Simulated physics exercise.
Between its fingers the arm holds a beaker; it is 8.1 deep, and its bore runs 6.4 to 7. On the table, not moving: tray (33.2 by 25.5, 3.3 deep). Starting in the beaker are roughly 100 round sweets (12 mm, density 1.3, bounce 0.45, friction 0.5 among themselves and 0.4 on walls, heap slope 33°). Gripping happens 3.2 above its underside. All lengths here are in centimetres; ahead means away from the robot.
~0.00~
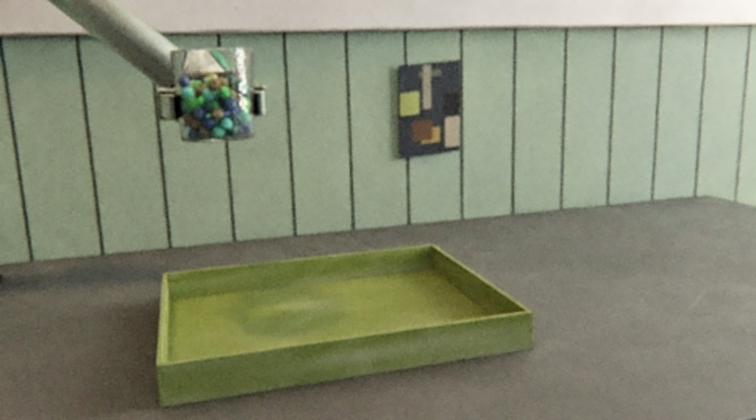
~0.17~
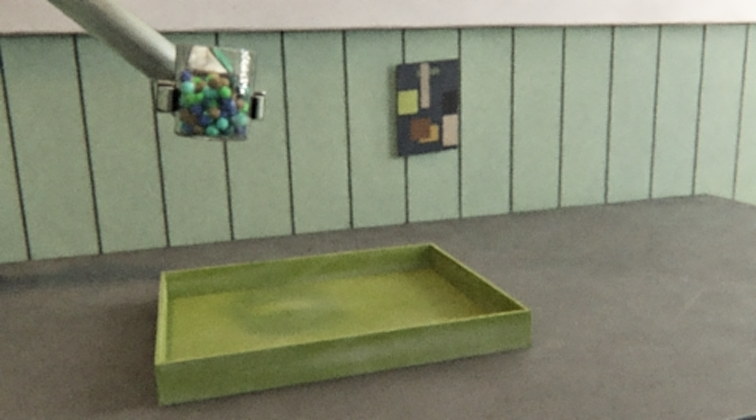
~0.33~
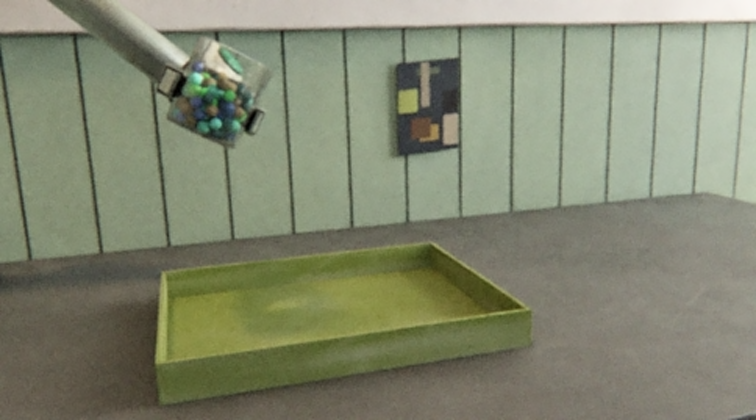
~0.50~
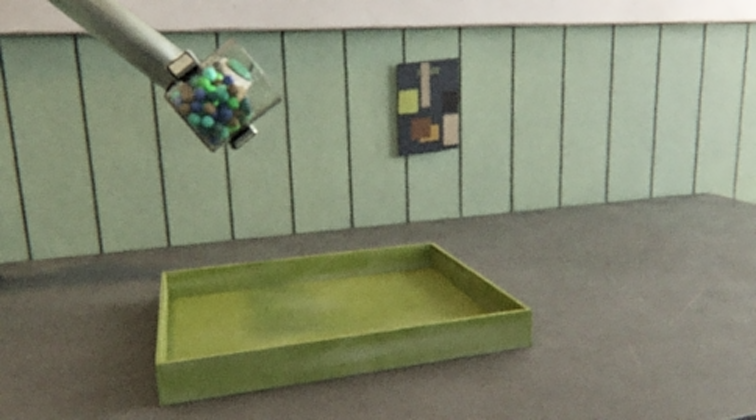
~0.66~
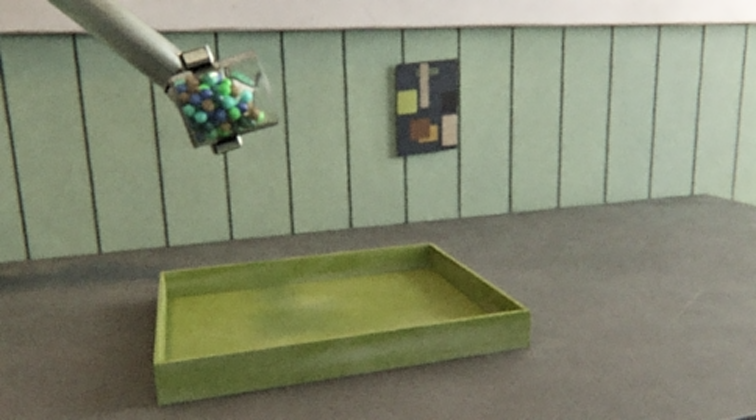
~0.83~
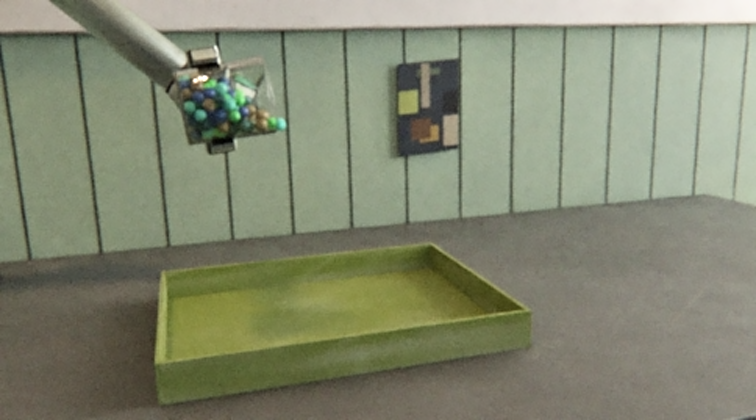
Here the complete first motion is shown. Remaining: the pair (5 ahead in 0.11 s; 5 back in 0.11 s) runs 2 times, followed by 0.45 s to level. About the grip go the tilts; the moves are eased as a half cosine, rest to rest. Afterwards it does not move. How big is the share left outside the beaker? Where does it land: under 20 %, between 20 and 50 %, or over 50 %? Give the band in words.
It falls in the band over 50 %.
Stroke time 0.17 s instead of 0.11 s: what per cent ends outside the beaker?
The share would be near 60 %.
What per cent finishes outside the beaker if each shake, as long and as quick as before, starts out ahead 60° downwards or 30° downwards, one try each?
Estimates, in order: 25 % then 50 %.
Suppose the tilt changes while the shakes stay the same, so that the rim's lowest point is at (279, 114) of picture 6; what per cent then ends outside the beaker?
It comes out near 50 percent.
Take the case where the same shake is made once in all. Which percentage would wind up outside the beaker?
Expected share: About 75 %.
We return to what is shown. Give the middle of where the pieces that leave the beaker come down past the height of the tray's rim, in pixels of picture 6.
About at (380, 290).
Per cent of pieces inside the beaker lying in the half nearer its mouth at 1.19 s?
Roughly 70 %.
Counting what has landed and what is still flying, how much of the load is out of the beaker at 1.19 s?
70 %.
After 1.19 s, tilted 83° forward, highest piece 23 above the table; 62 in the tray, 29 in the beaker, 5 in flight or on a rim.
After 1.54 s, tilted 28° forward, highest piece 24 above the table; 85 in the tray, 9 in the beaker, 2 on the table or floor.
After 1.92 s, level, highest piece 22 above the table; 85 in the tray, 9 in the beaker, 2 on the table or floor.
After 2.97 s, level, highest piece 22 above the table; 85 in the tray, 9 in the beaker, 2 on the table or floor.
At rest, 85 in the tray, 9 in the beaker, 2 on the table or floor. That is 91 % outside the beaker.
